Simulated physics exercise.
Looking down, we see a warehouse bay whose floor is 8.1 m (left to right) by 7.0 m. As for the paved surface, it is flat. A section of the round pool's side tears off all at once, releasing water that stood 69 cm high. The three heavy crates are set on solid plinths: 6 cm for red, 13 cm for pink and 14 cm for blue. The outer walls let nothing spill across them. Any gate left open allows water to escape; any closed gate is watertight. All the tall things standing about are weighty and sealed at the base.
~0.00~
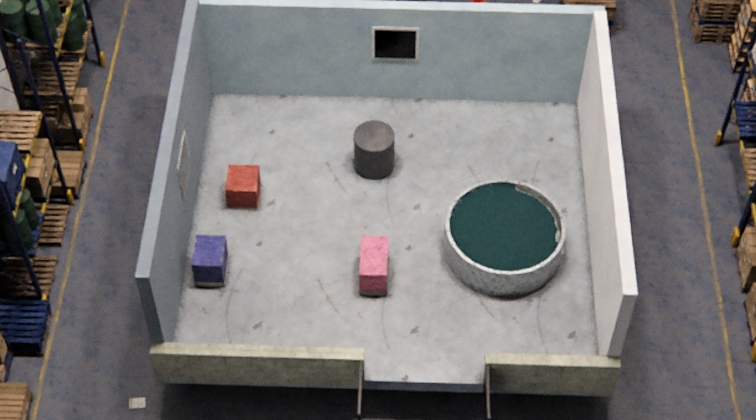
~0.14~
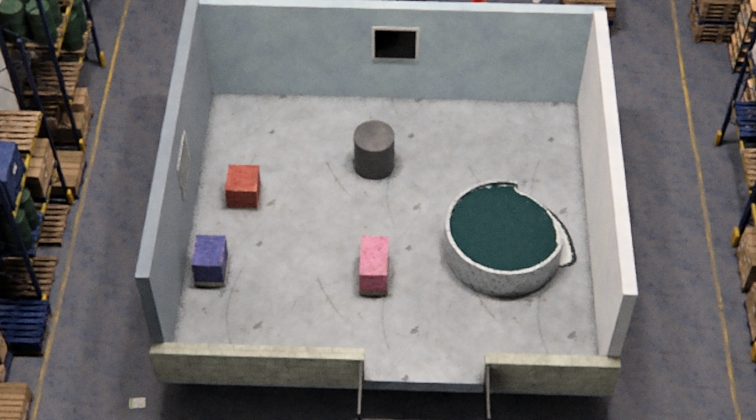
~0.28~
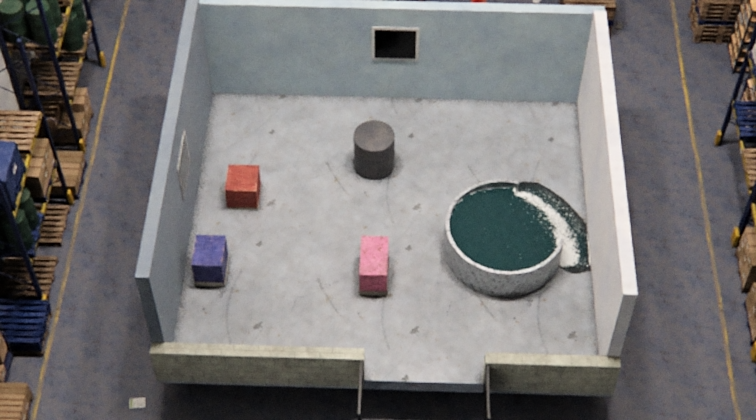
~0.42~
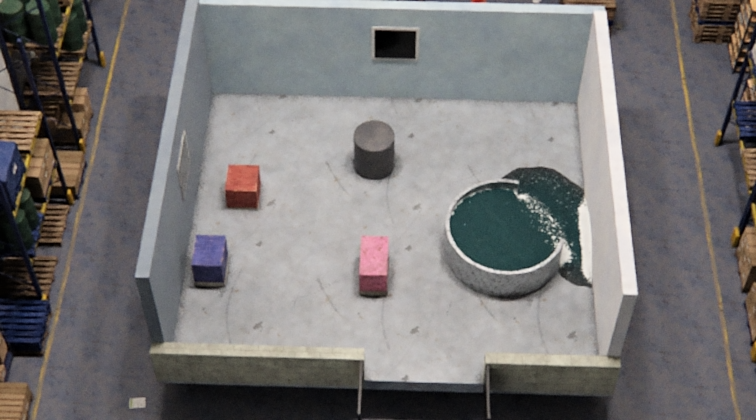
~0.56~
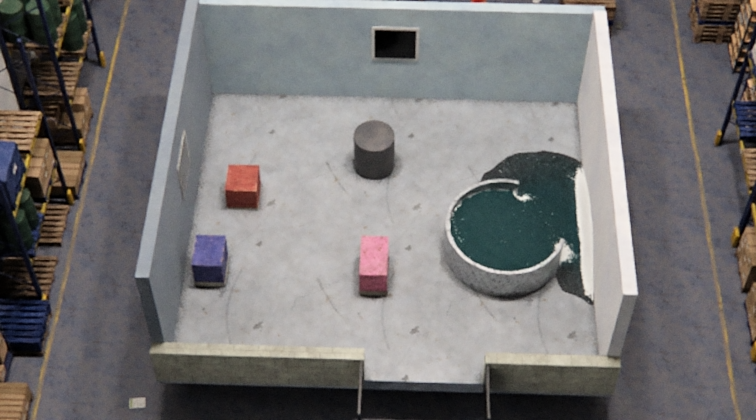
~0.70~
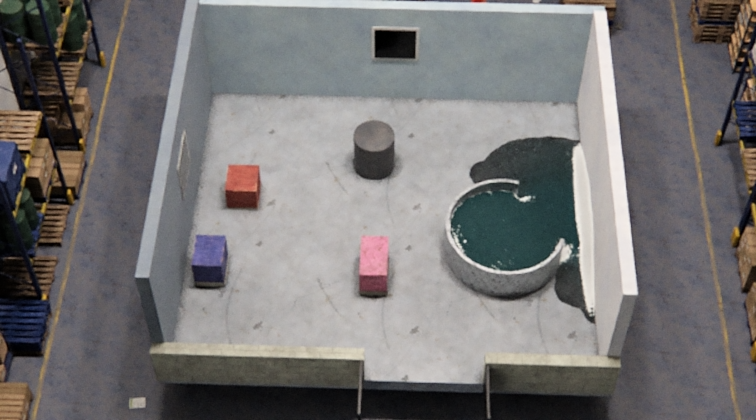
To begin with, a round pool of dark green water stands full and still at the right of a walled warehouse bay, near colored blocks and a gray cylinder. Its right side then breaks open, and water gushes through the gap, reaches the right wall and spreads along it in both directions.
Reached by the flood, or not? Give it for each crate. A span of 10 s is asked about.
Red crate - yes. Pink crate - no. Blue crate - no.
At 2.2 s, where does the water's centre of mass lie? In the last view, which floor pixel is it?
It lies at roughly (530, 211) in pixels.
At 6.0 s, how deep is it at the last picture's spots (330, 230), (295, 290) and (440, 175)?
Reading - approx. 1 / 1 / 2 cm.
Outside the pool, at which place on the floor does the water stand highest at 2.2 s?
In the last picture, around (564, 105).
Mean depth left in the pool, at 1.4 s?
Around 38 cm on average.
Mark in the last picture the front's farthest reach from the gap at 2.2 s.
That would be close to (425, 101).
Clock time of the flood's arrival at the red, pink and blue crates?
Red: 4.0 s, pink: 4.0 s, blue: 5.5 s.
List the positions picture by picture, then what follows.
The round pool at (505, 228) is whole and still, 69 cm deep, in the first picture.
Water pours out at (550, 221) and has run 1.0 m, to (516, 200); deepest outside 30 cm, 69 cm at the round pool's back, in the second picture.
The front is at (521, 187), 1.2 m from the gap at (550, 223); 1.4 m2 of floor is under water; 69 cm left at the back of the round pool, in the third picture.
The front is at (515, 173), 1.6 m from the gap at (550, 223); 2.6 m2 of floor is under water; 69 cm left at the back of the round pool, in the fourth picture.
The front is at (545, 154), 2.0 m from the gap at (550, 224); 3.5 m2 of floor is under water; 66 cm left at the back of the round pool, in the fifth picture.
The front is at (550, 140), 2.4 m from the gap at (550, 224); 4.3 m2 of floor is under water; 59 cm left at the back of the round pool, in the sixth picture.
After 1.4 s water covers 15 % of the floor and is deepest (50 cm) near (583, 237); red plinth not reached, pink plinth not reached, blue plinth not reached.
After 2.2 s water covers 20 % of the floor and is deepest (46 cm) near (564, 105); red plinth not reached, pink plinth not reached, blue plinth not reached.
After 3.5 s water covers 40 % of the floor and is deepest (26 cm) near (573, 118); red plinth not reached, pink plinth not reached, blue plinth not reached.
After 6.0 s water covers 80 % of the floor and is deepest (20 cm) near (213, 96); red plinth reached, pink plinth reached, blue plinth reached.
After 10.0 s water covers 100 % of the floor and is deepest (11 cm) near (172, 355); highest at the red plinth 11 cm, highest at the pink plinth 7 cm, highest at the blue plinth 11 cm.
